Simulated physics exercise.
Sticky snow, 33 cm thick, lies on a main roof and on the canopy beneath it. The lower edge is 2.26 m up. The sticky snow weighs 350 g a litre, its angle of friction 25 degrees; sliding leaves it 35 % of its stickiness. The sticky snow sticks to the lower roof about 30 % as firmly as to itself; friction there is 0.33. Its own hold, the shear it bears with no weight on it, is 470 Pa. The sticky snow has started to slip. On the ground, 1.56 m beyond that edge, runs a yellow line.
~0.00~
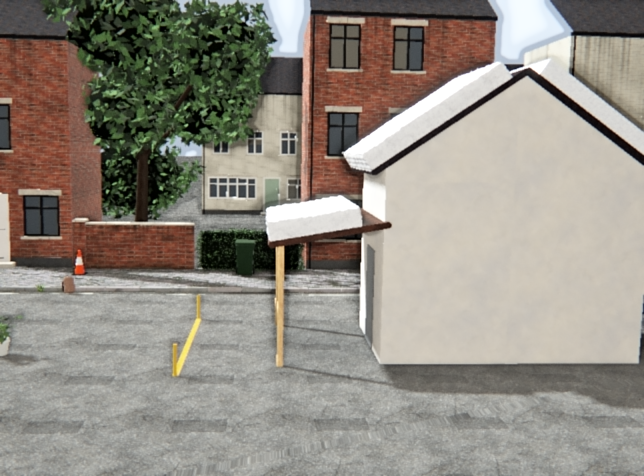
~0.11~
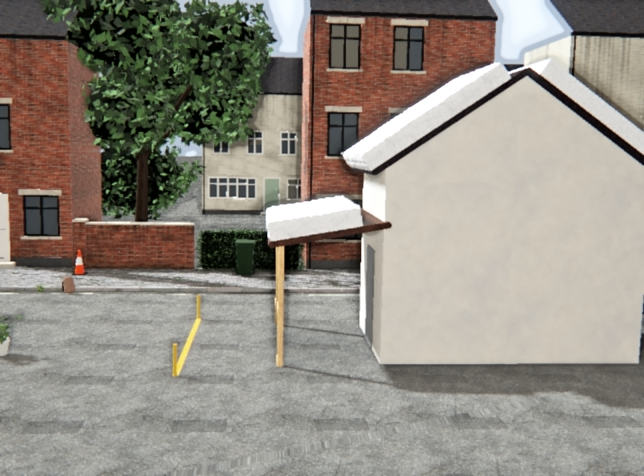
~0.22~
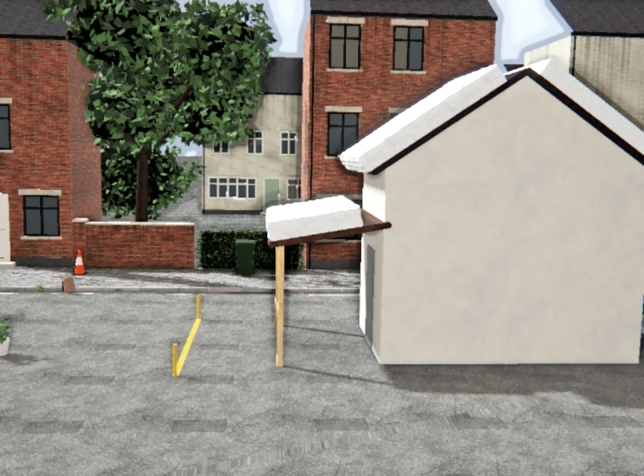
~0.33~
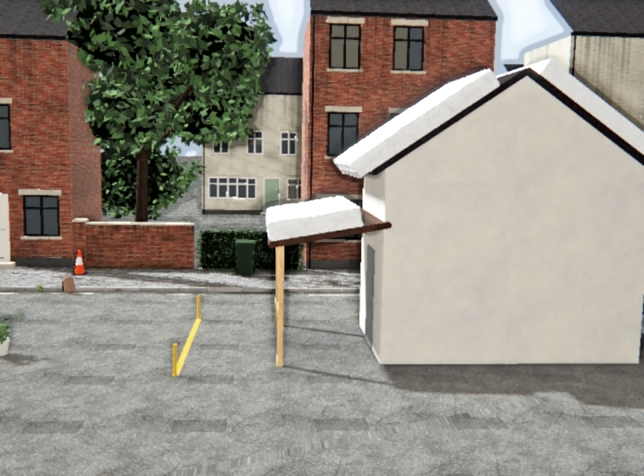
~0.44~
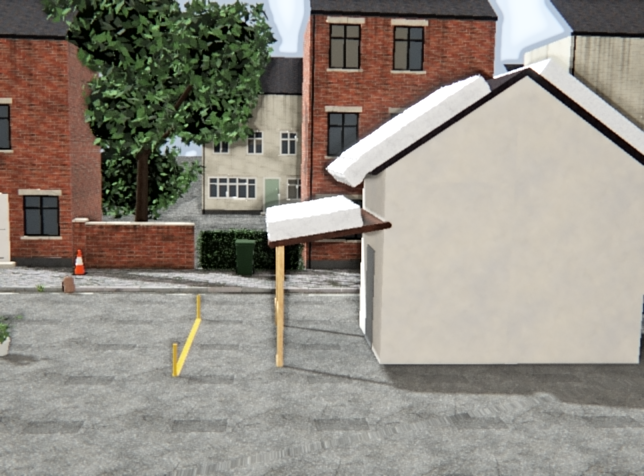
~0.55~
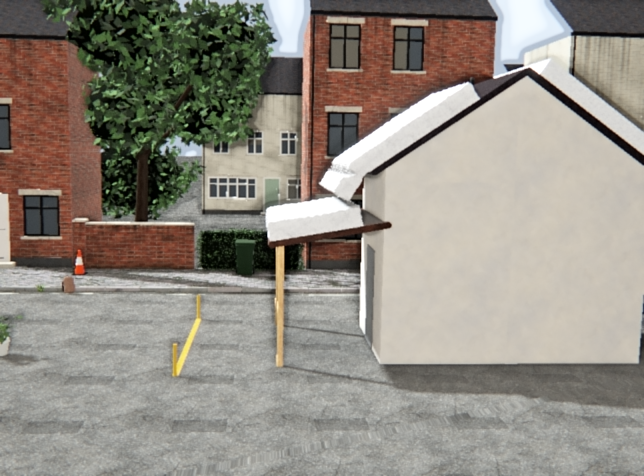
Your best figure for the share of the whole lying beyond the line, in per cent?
The share of the whole lying beyond the line is near 43 %.
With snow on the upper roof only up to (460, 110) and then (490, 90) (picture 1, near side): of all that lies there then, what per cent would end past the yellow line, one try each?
In that order: 20 %, 35 %.
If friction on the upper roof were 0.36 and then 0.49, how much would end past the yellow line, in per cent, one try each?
In that order: 30 %, 16 %.
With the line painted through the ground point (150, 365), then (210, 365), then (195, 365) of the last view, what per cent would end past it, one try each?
In that order: 30 %, 55 %, 50 %.
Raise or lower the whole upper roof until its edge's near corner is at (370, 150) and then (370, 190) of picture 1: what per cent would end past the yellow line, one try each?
In that order: 50 %, 30 %.
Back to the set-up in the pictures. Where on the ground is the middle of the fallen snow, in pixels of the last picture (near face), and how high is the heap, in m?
Around (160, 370); it stands about 0.4 m.
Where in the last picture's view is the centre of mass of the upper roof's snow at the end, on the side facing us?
Around (174, 327).
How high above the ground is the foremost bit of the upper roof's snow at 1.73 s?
About 0.2 m.
After 1.09 s, none is below the lower edge and 0 % is past the line.
After 1.73 s, 43 % is below the lower edge and 7 % is past the line.
After 2.36 s, 69 % is below the lower edge and 42 % is past the line.
After 3.00 s, 70 % is below the lower edge and 43 % is past the line.
After 3.30 s, 70 % is below the lower edge and 43 % is past the line.
